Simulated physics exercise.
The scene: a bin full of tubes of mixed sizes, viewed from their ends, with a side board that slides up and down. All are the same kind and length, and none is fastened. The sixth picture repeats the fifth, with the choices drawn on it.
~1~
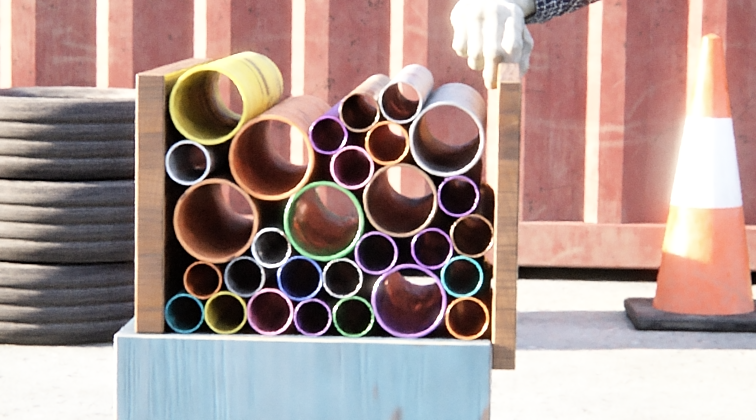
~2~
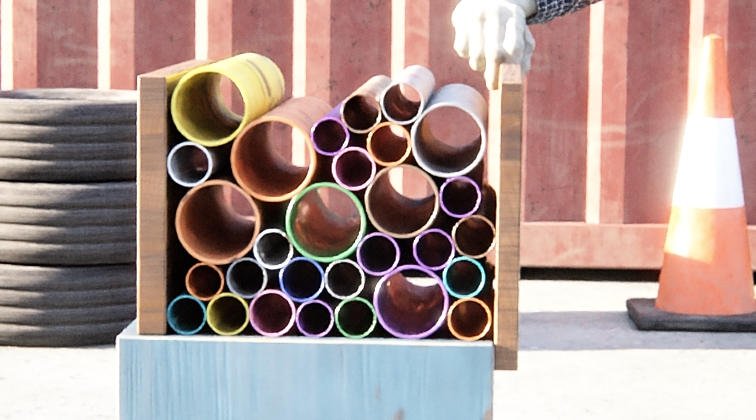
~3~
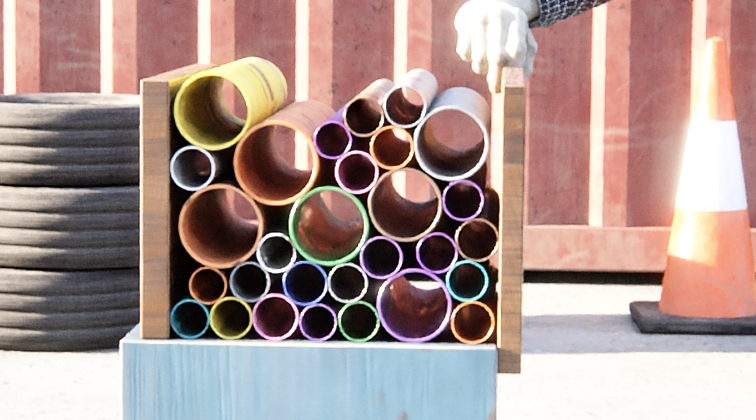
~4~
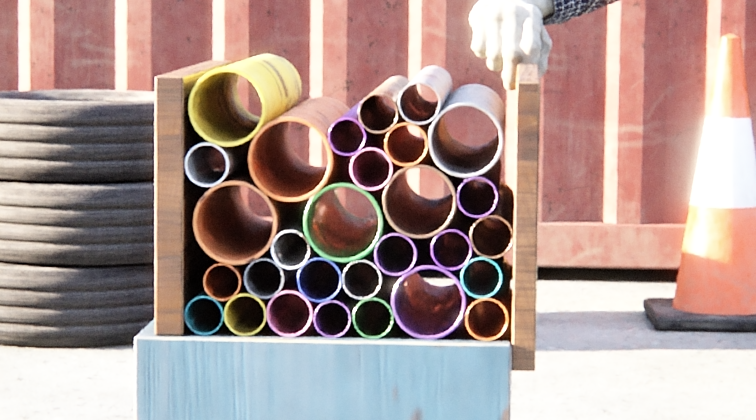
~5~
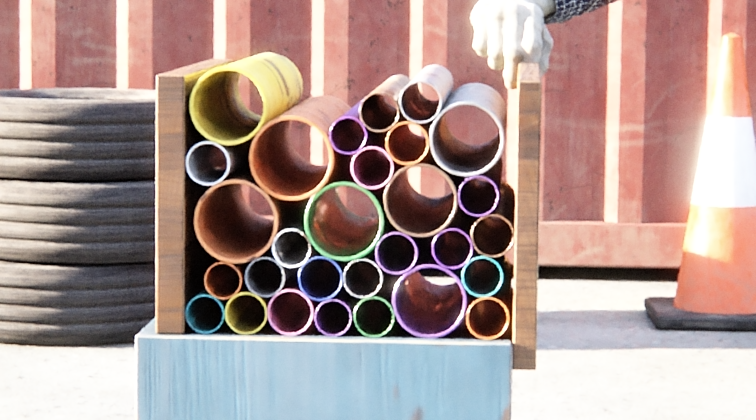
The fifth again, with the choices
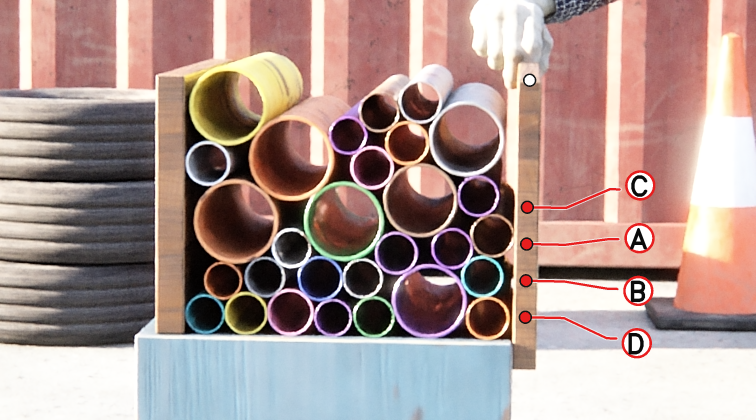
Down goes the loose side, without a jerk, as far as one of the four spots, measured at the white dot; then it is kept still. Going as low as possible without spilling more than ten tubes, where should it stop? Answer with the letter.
At most to B.
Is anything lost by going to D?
Yes.
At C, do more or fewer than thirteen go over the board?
It loses fewer than thirteen.
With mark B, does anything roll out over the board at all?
Yes.
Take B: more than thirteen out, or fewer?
It loses fewer than thirteen.
On the marked copy, A at (527, 244); B at (526, 281); C at (528, 207); D at (526, 318); the white dot at (530, 80).
Taking B. A third of the way, top of the board (516, 182).
Two thirds of the way, top of the board (514, 279).
When it is over, top of the board (514, 279), about six out over the board.
As for the rest, A none out over the board; C none out over the board; D eleven out over the board.
